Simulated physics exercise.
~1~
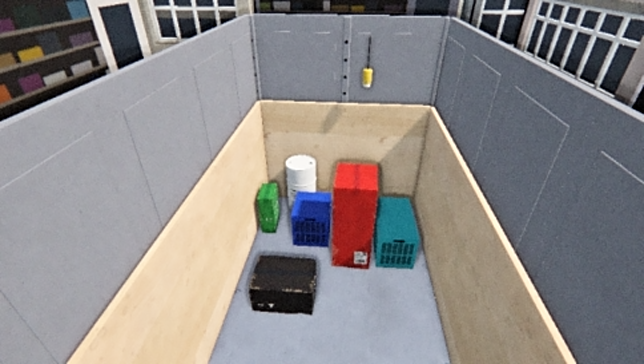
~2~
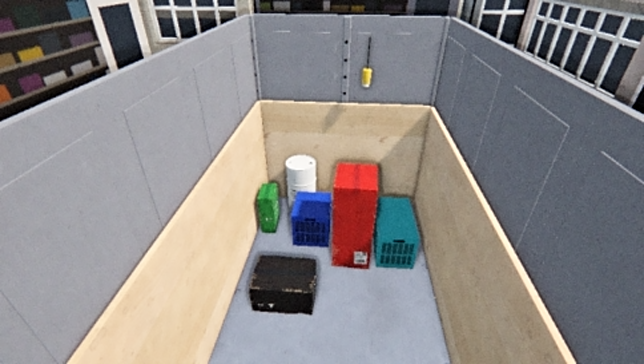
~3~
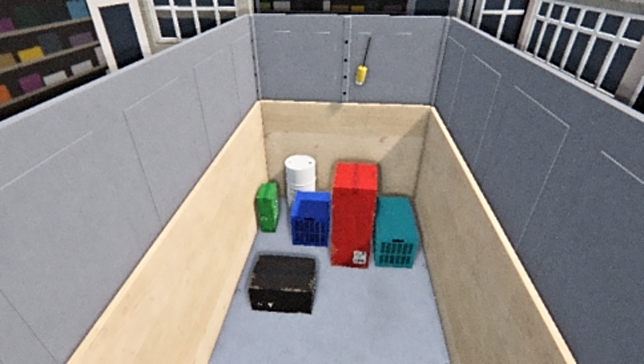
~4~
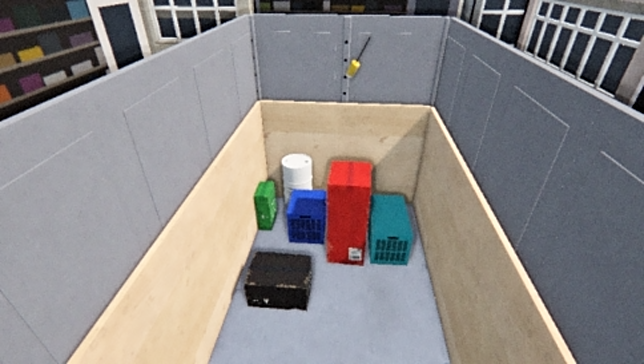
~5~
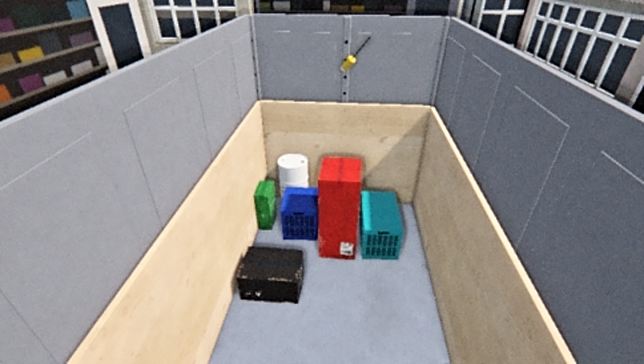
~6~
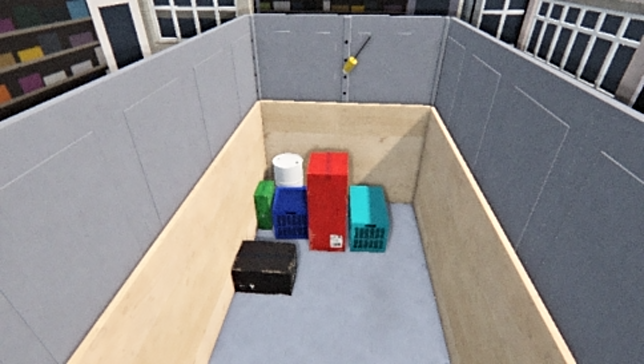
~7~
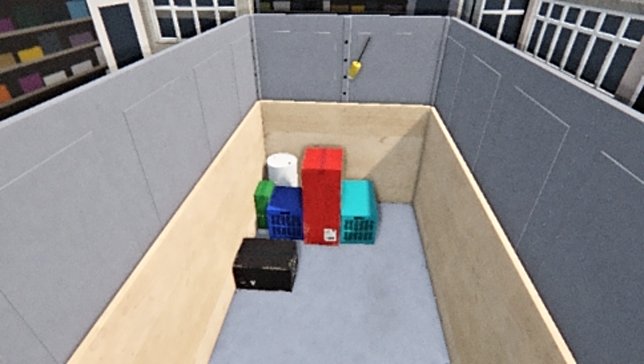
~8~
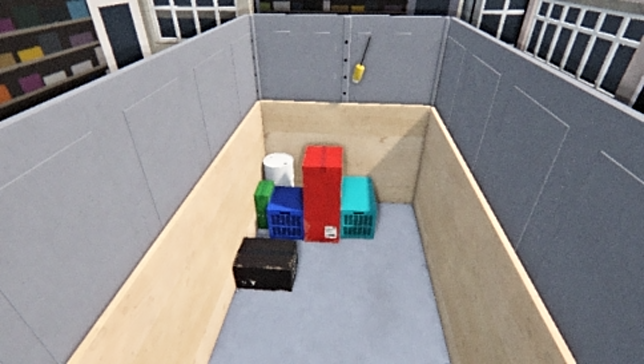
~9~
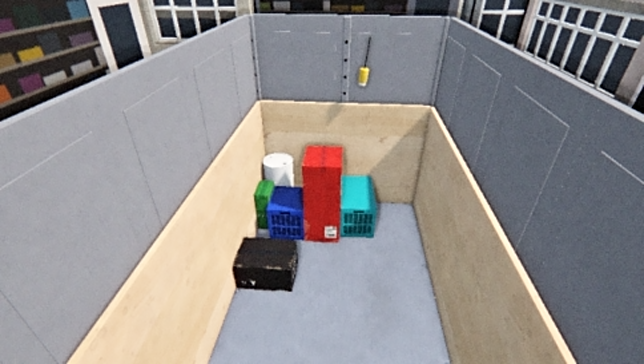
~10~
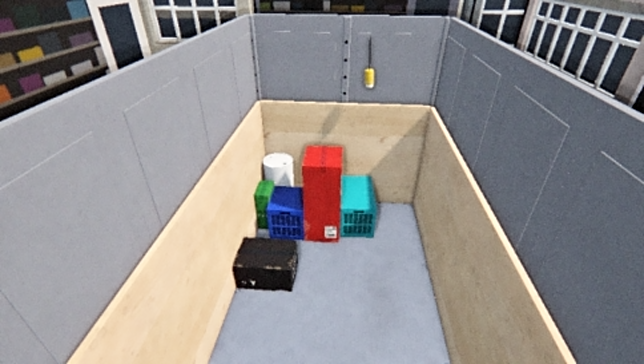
In the load bay of a moving van, a lamp swung on its cord as the red box, two crates, white drum and black box slid forwards and left, bunching up beside the green box, where they came to rest, none toppled.
